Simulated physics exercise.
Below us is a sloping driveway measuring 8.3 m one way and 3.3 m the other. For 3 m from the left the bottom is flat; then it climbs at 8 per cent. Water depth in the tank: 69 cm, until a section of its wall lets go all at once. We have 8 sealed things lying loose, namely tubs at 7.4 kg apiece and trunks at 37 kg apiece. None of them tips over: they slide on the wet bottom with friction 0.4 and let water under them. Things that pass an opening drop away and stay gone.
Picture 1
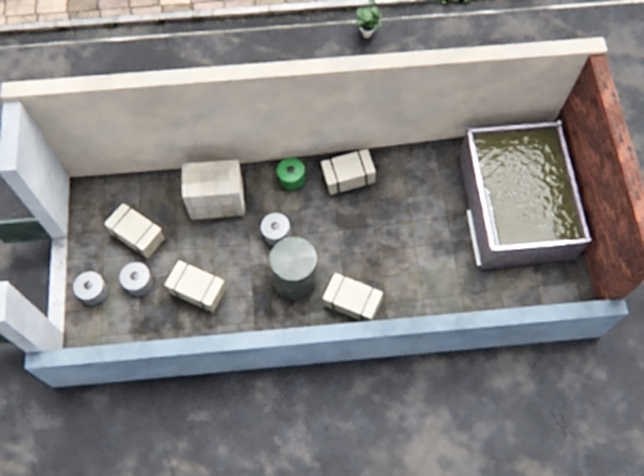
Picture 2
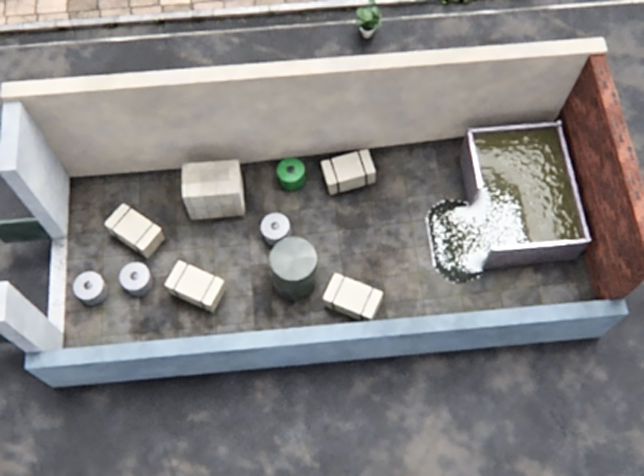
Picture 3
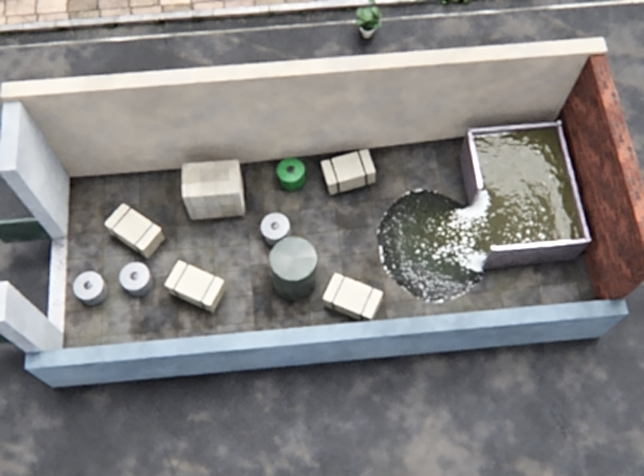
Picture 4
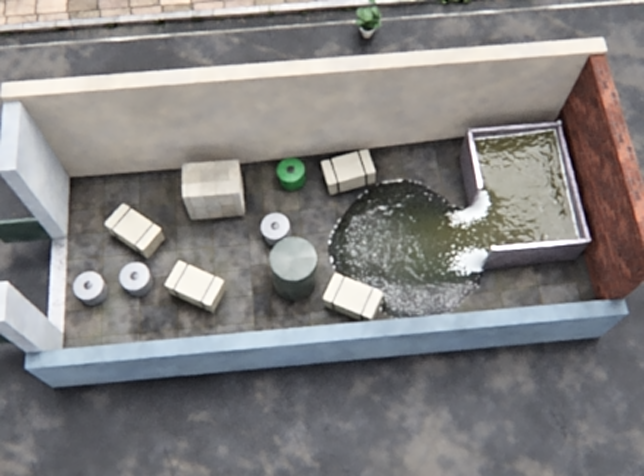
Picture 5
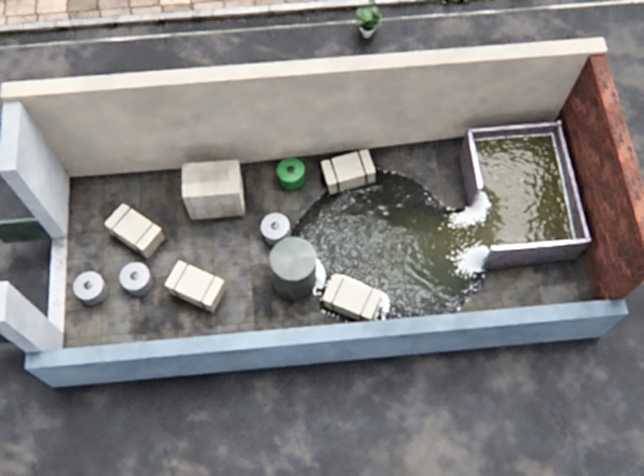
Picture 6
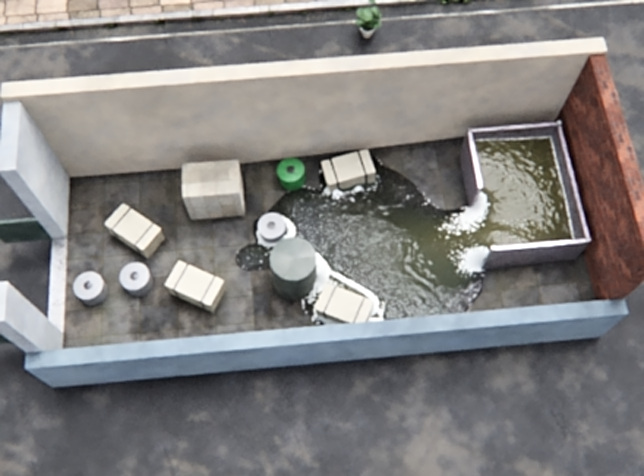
In a walled driveway scattered with tubs and trunks, murky water bursts from the left side of a tank at the right and spreads leftward across the ground, surrounding several objects and slightly shifting a couple of them.
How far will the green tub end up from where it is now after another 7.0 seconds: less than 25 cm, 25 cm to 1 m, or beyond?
25 cm to 1 m.
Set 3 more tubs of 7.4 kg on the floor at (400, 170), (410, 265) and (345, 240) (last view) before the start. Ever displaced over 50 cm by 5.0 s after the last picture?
In order: Smaller, greater and greater.
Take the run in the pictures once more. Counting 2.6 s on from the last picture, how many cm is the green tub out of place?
20 cm or so by then.
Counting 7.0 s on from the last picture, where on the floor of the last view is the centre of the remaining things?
That lands at roughly (239, 216).
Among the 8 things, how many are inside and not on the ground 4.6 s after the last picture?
Count: 4.
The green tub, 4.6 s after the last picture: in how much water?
6 cm or so.
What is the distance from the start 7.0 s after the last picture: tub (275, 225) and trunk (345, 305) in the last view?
Respectively: Gone out and gone out.
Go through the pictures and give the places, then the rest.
The green tub at (292, 170) rests on the ground; water covers 2.7 m2; 0 of 8 have shifted, in the first picture.
The green tub at (292, 170), on the bottom; 3.5 m2 under water; 0 of 8 have shifted, in the second picture.
The green tub at (292, 170) rests on the ground; 5.0 m2 under water; 0 of 8 have shifted, in the third picture.
The green tub at (292, 170) rests on the ground; 6.9 m2 under water; 0 of 8 have shifted, in the fourth picture.
The green tub at (292, 170), on the bottom; water covers 8.5 m2; 0 of 8 have shifted, in the fifth picture.
The green tub at (292, 170), on the bottom; 9.8 m2 under water; 2 of 8 have shifted, in the sixth picture.
Then, 0.6 s after the last picture the green tub is near (292, 170), 0.0 m from its start, aground; 0 of 8 are out; 0 afloat.
Then, 2.6 s after the last picture the green tub is near (290, 181), 0.2 m from its start, aground; 2 of 8 are out; 3 afloat.
Then, 4.6 s after the last picture the green tub is near (254, 174), 0.6 m from its start, afloat; 3 of 8 are out; 4 afloat.
Then, 7.0 s after the last picture the green tub is near (292, 194), 0.5 m from its start, afloat; 5 of 8 are out; 2 afloat.
